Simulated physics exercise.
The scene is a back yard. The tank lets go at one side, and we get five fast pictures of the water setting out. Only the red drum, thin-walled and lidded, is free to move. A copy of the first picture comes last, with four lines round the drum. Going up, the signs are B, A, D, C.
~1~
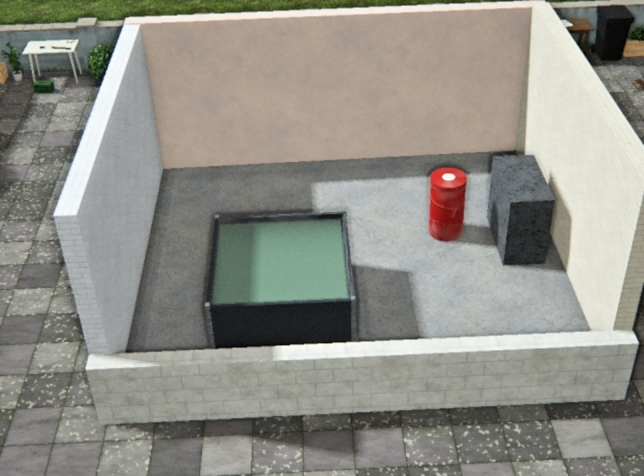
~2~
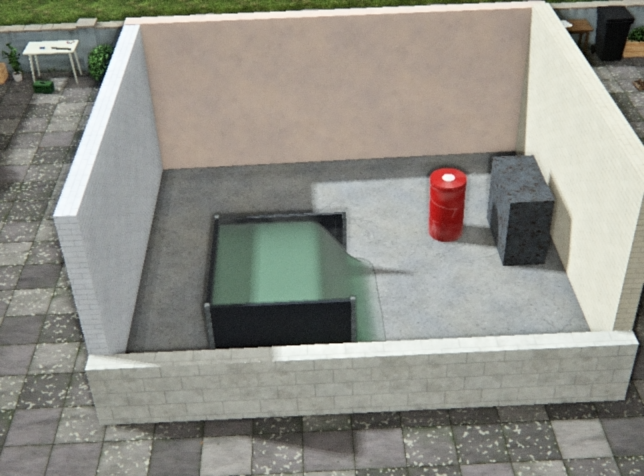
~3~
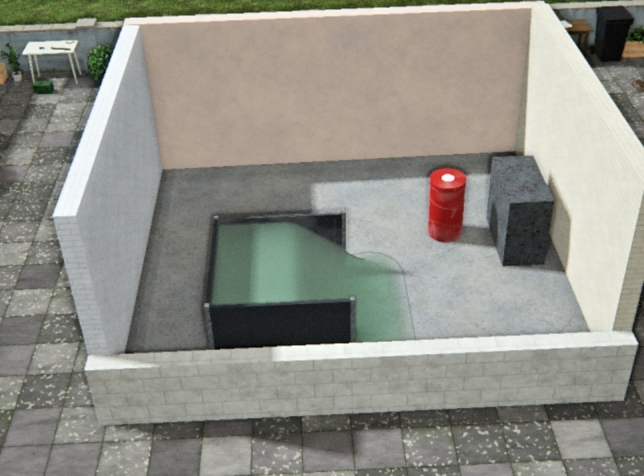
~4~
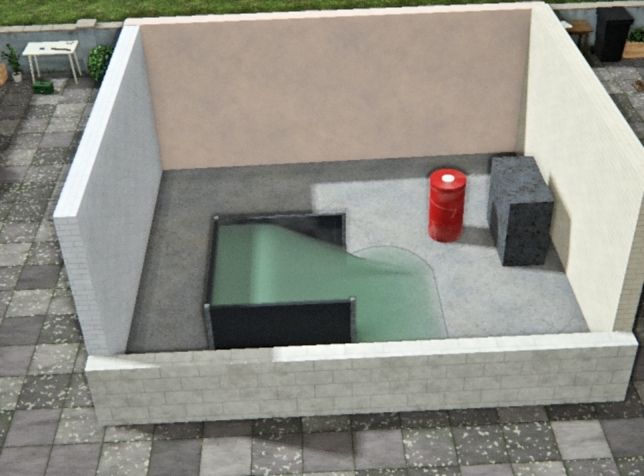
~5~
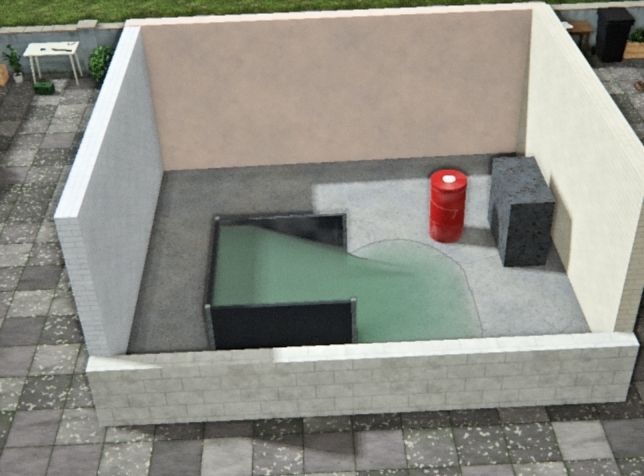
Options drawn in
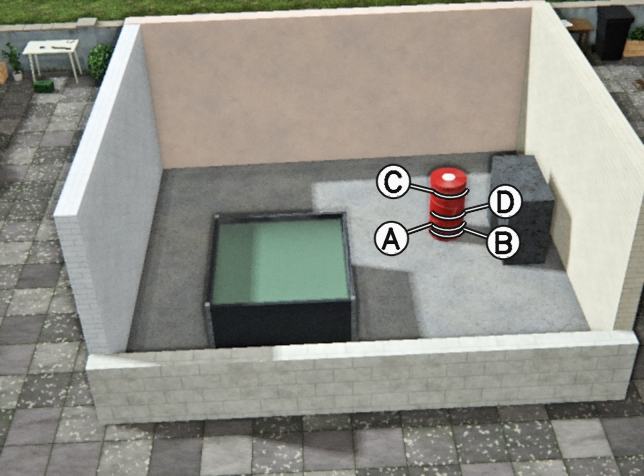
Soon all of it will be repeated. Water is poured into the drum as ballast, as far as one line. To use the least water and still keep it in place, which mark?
Level D.
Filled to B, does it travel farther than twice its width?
Yes, clearly.
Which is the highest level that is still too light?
That is level A.
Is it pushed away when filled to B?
Yes, that goes wrong.
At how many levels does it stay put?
Two of the four.
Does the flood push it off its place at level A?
Yes, it does.
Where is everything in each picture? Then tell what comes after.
Lid of the red drum at (449, 177); tank full, its middle at (281, 261).
Water covers 3 % of the ground and is seen nearest the drum at (367, 266).
Water covers 6 % of the ground and is seen nearest the drum at (383, 257).
Water covers 10 % of the ground and is seen nearest the drum at (405, 252).
Lid of the red drum at (450, 179); water covers 15 % of the ground and is seen nearest the drum at (433, 251).
On the marked copy, A at (449, 230); B at (449, 236); C at (452, 197); D at (450, 218); from the bottom up B, A, D, C.
For level A, it is pushed about its own width away.
For level B, it is pushed about 8 times its own width away.
For level C, it does not move.
For level D, it does not move.
